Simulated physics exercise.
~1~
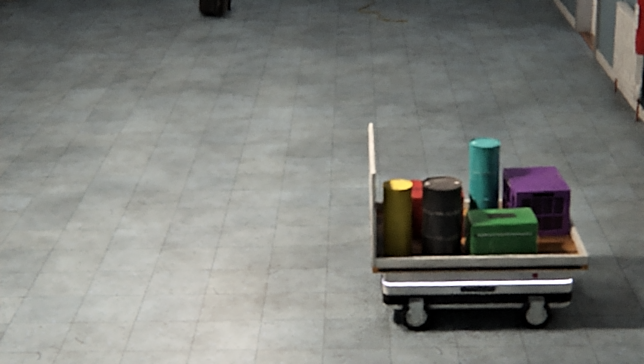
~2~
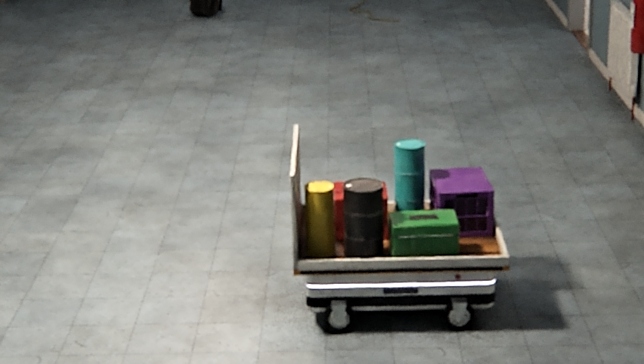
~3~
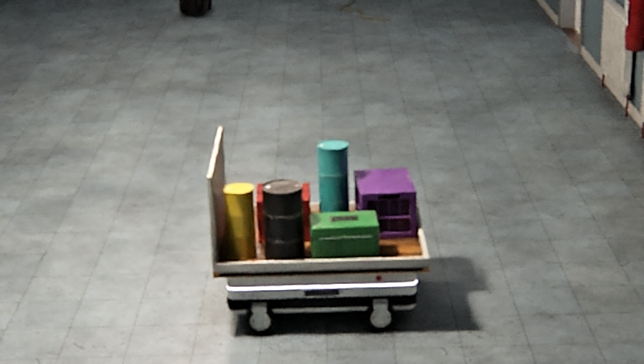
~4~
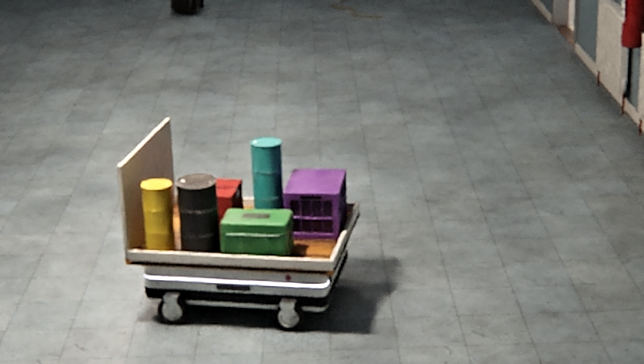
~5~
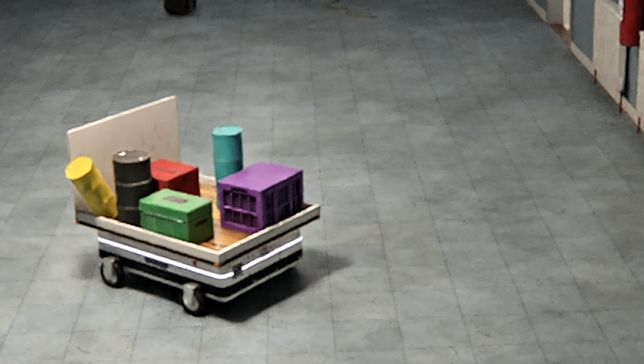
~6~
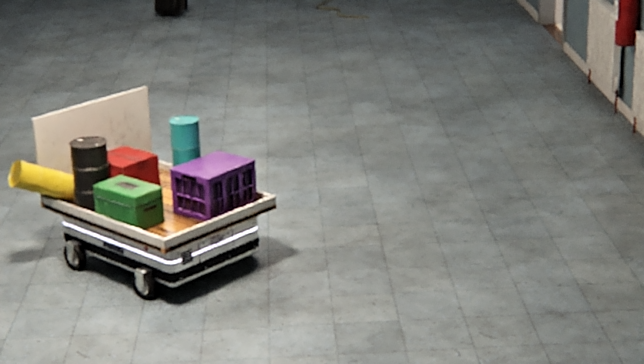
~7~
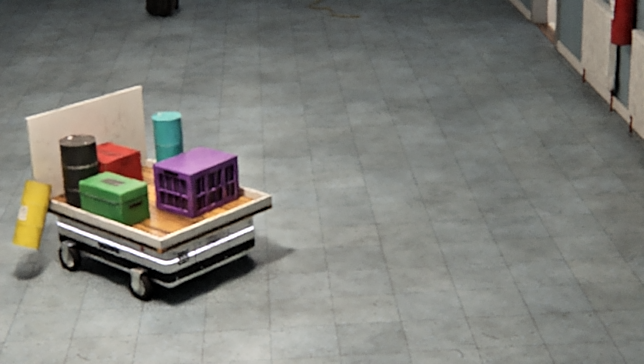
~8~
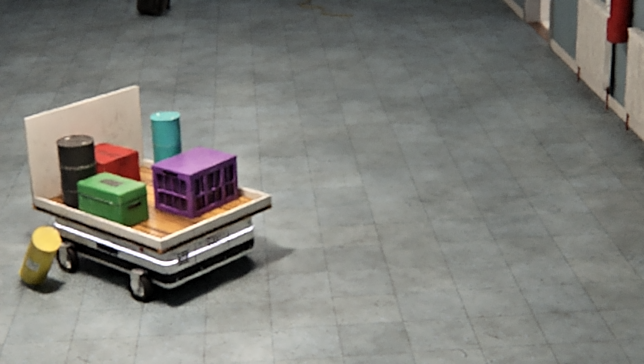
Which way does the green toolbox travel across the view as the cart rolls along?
The green toolbox moves to the left, riding along on the cart.
